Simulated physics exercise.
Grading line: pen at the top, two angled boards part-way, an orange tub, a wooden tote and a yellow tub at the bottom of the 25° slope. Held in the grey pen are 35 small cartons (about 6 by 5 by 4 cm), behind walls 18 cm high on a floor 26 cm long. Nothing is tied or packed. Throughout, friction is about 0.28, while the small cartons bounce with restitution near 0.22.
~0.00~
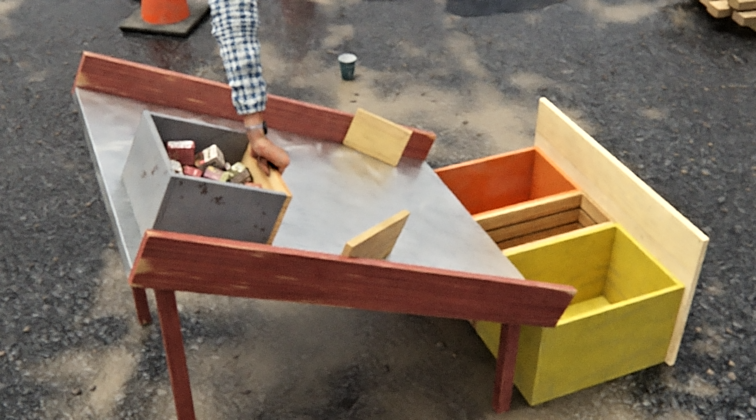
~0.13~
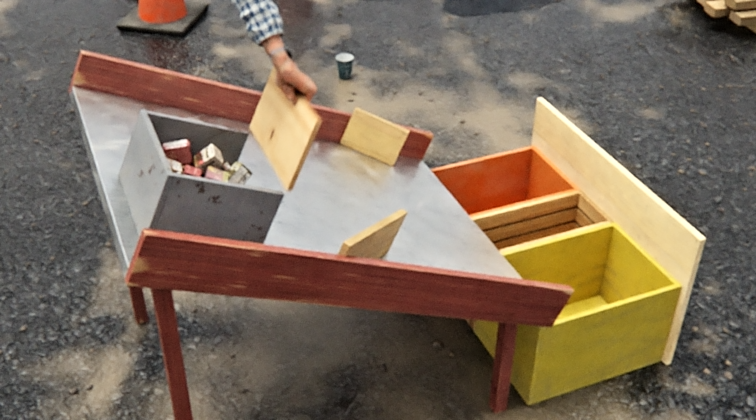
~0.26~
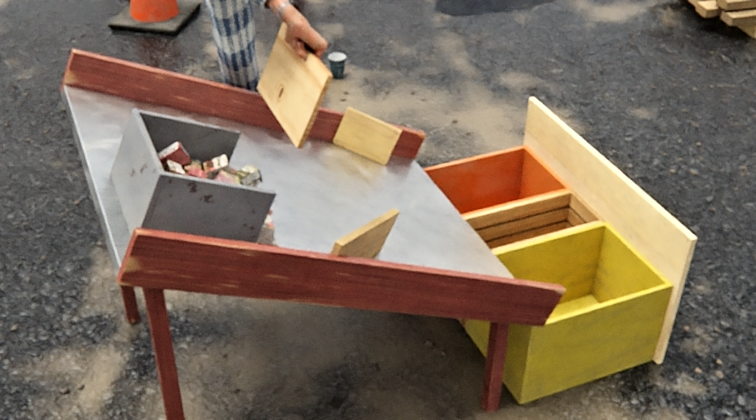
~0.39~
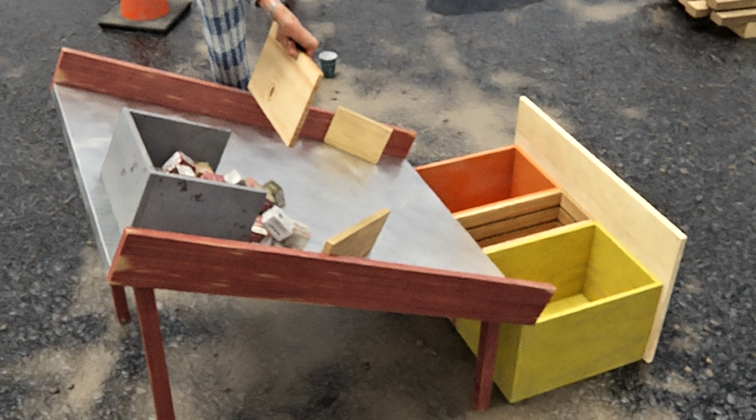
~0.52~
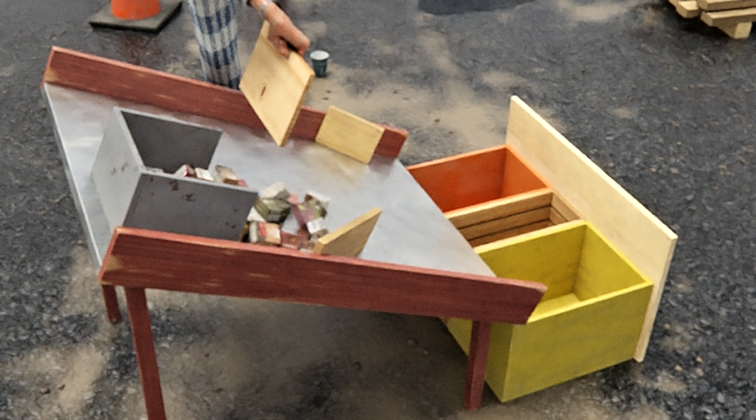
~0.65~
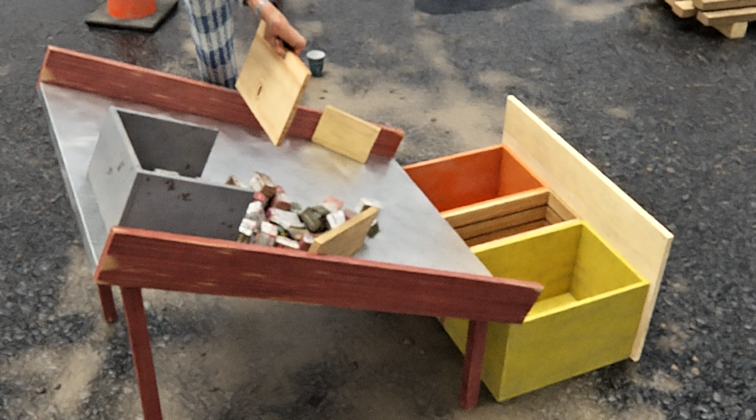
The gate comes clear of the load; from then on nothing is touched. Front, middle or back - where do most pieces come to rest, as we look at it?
The bulk is left in the one sitting between the others.
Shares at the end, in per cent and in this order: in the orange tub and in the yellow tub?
Result: Near 5 % and near 30 %.
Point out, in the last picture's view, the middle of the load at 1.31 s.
I'd put it close to (441, 222).
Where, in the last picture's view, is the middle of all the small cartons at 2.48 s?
Look near pixel (533, 281).
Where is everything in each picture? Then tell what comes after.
In the first frame (we follow the rim corner now nearest the camera; the camera pans a little), grey pen at (176, 175); orange tub at (458, 220); nothing out yet.
In the second frame, grey pen at (174, 174).
In the third frame, grey pen at (165, 173); 6 out.
In the fourth frame, grey pen at (156, 172); 14 out.
In the fifth frame, grey pen at (147, 172); 23 out, the lowest carton at (316, 203).
In the sixth frame, grey pen at (143, 171); orange tub at (426, 218); 29 out, the lowest carton at (368, 209).
After 0.94 s, 1 in the wooden tote, 1 in the yellow tub, 32 on the slope and 1 in the air.
After 1.31 s, 11 in the wooden tote, 2 in the yellow tub, 19 on the slope and 3 in the air.
After 1.82 s, 1 in the orange tub, 22 in the wooden tote, 6 in the yellow tub, 3 on the slope and 3 in the air.
When it is over (at 2.48 s), 1 in the orange tub, 24 in the wooden tote and 10 in the yellow tub.
